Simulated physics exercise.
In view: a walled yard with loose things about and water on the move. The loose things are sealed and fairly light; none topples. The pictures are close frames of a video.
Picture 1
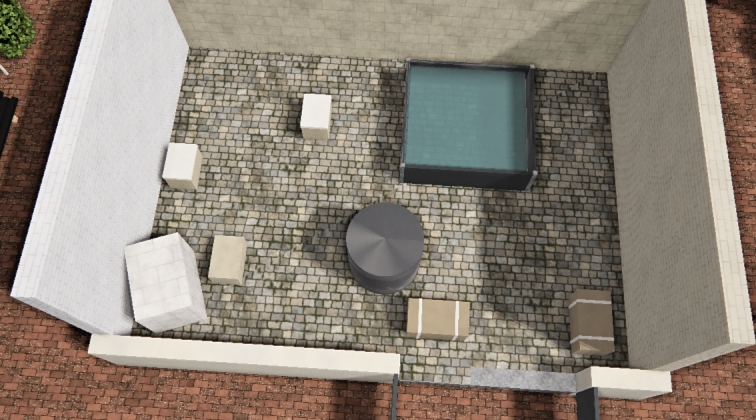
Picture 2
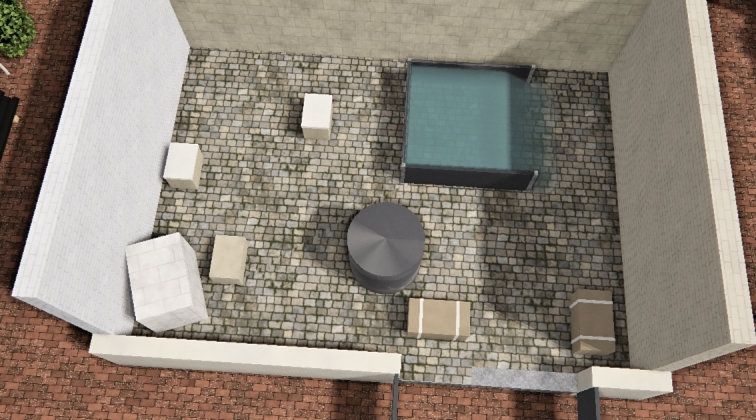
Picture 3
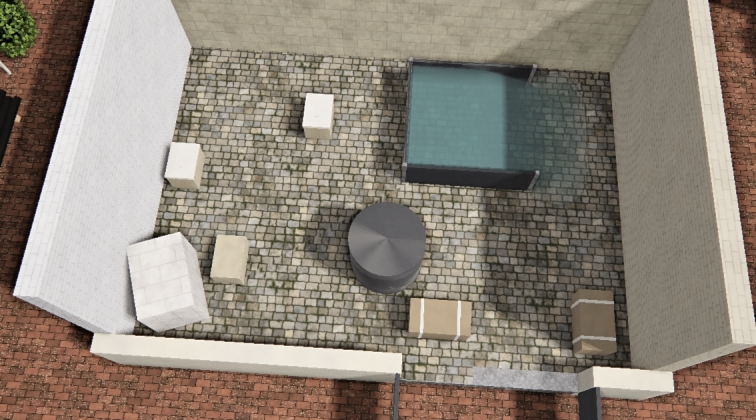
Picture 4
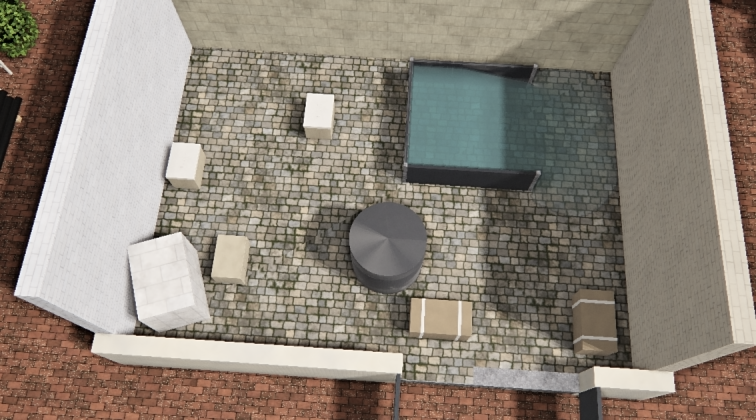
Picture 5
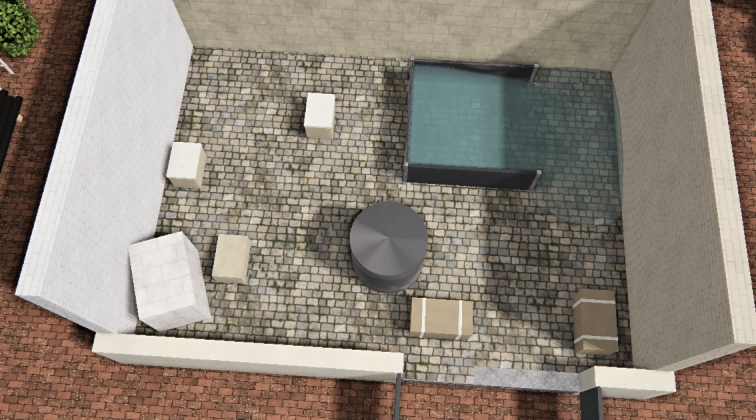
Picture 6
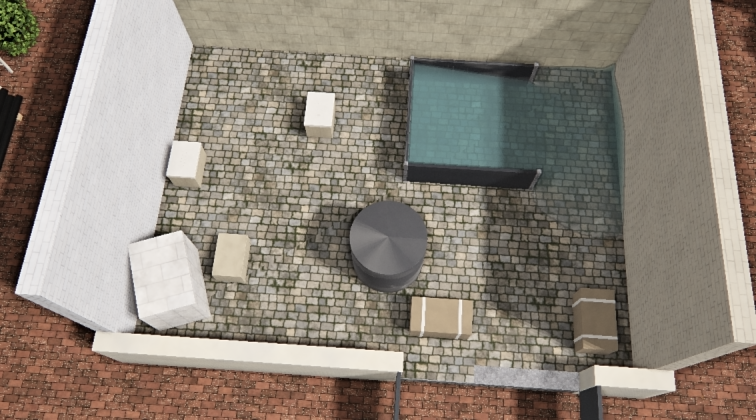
In a walled cobblestone yard, the right side of a dark tank of teal water opened, and the water spread across the stones to the right-hand wall, while the boxes and the gray drum stayed put.
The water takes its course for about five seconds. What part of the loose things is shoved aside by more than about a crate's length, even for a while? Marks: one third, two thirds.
That comes to under a third.
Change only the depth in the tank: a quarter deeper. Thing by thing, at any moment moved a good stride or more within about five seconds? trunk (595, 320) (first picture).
Verdict: That far or more.
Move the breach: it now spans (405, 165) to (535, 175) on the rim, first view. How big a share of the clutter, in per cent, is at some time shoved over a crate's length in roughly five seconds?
Near 40 in a hundred.
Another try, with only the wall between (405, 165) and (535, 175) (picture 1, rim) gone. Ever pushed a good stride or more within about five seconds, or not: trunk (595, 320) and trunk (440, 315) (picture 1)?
One after the other: Pushed that far, moved that far.
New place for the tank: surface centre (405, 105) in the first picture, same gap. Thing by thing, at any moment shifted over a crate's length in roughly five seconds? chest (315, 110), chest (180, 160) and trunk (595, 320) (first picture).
In that order: Short of that, never so far, moved that far.
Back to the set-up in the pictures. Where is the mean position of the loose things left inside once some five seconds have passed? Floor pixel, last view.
At about (294, 215).
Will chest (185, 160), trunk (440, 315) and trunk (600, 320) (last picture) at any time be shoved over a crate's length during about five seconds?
In turn: Not that far, no, swept aside.
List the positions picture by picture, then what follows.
In the first picture, a chest at (180, 161), on the bottom; a crate at (226, 257) rests on the ground; 0 of 5 have shifted.
In the second picture, a chest at (180, 160) rests on the ground; a crate at (227, 257), on the bottom; 0 of 5 have shifted.
In the third picture, a chest at (182, 160), on the bottom; a crate at (228, 256) rests on the ground; 0 of 5 have shifted.
In the fourth picture, a chest at (183, 160) rests on the ground; a crate at (229, 256), on the bottom; 0 of 5 have shifted.
In the fifth picture, a chest at (183, 160) rests on the ground; a crate at (230, 256) rests on the ground; 0 of 5 have shifted.
In the sixth picture, a chest at (183, 159) rests on the ground; a crate at (229, 255), on the bottom; 0 of 5 have shifted.
A moment on, 0 of 5 are well off their spots; 0 afloat.
Next, 0 of 5 are well off their spots; 0 afloat.
Later, 1 of 5 are well off their spots; 1 afloat.
In the end, 1 of 5 are well off their spots, and 1 have been at some point; 0 afloat.
